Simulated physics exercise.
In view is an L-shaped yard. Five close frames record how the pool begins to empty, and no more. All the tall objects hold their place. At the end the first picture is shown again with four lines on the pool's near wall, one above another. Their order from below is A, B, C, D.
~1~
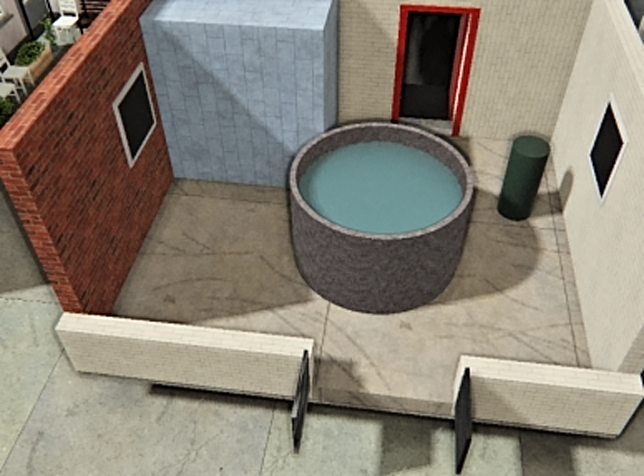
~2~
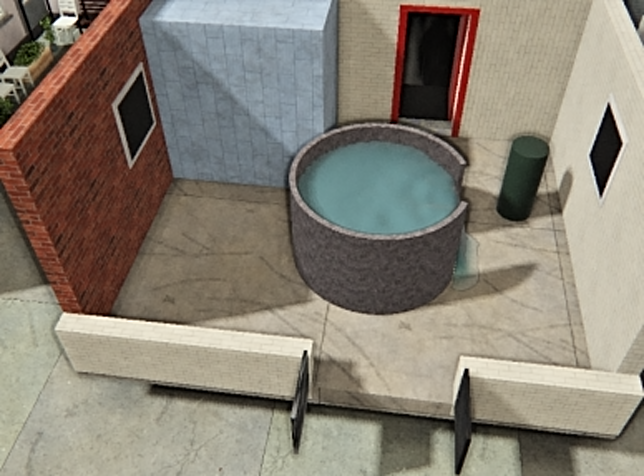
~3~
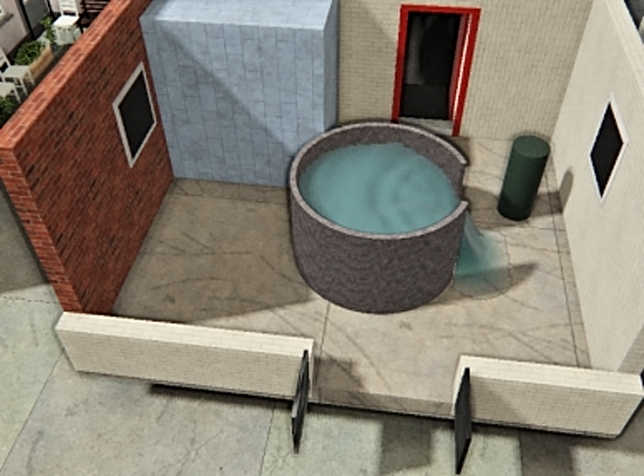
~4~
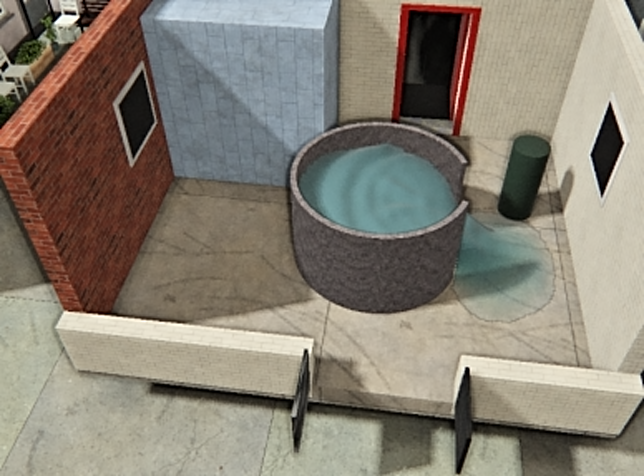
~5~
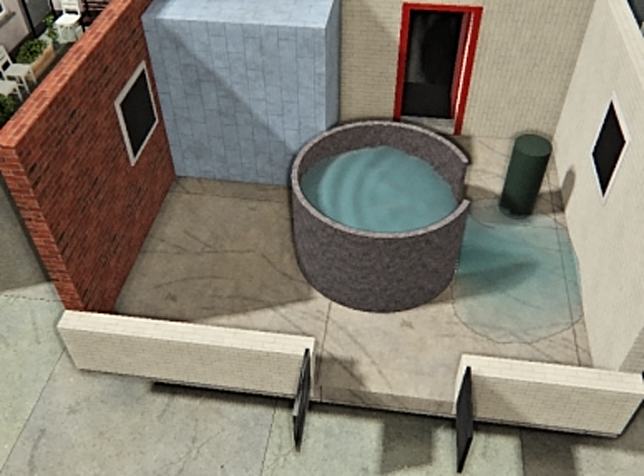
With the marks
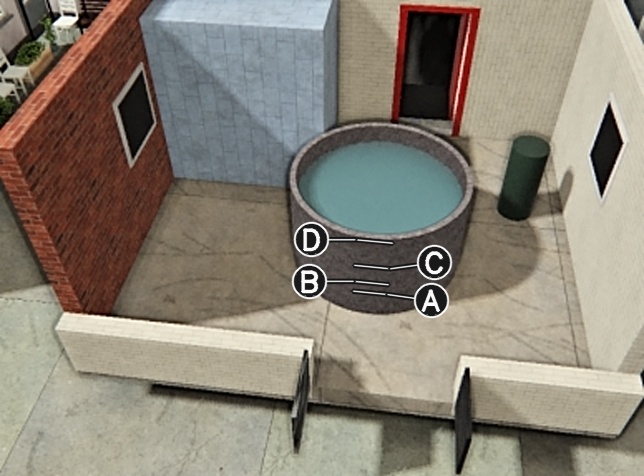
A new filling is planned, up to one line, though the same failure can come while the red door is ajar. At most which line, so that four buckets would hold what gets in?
I would pick level C.
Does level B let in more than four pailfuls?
No, not at all.
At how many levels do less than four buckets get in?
Three.
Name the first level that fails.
D.
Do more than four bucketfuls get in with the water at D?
Yes, that goes wrong.
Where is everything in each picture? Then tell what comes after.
Water in the pool at rest, its middle at (380, 190); foot of the red doorway at (424, 133); open gate at (387, 345), in the first frame.
In the second frame, 1 % of the ground under water, visible out to (459, 285).
In the third frame, 4 % of the ground under water, visible out to (498, 237).
In the fourth frame, 10 % of the ground under water, visible out to (549, 287).
In the fifth frame, 16 % of the ground under water, visible out to (582, 307).
In white, A at (370, 292); B at (371, 283); C at (372, 267); D at (373, 241); from the bottom up A, B, C, D.
With A, nothing gets over.
With B, nothing gets over.
With C, a bucket or two gets in.
With D, about 8 bucketfuls get in.
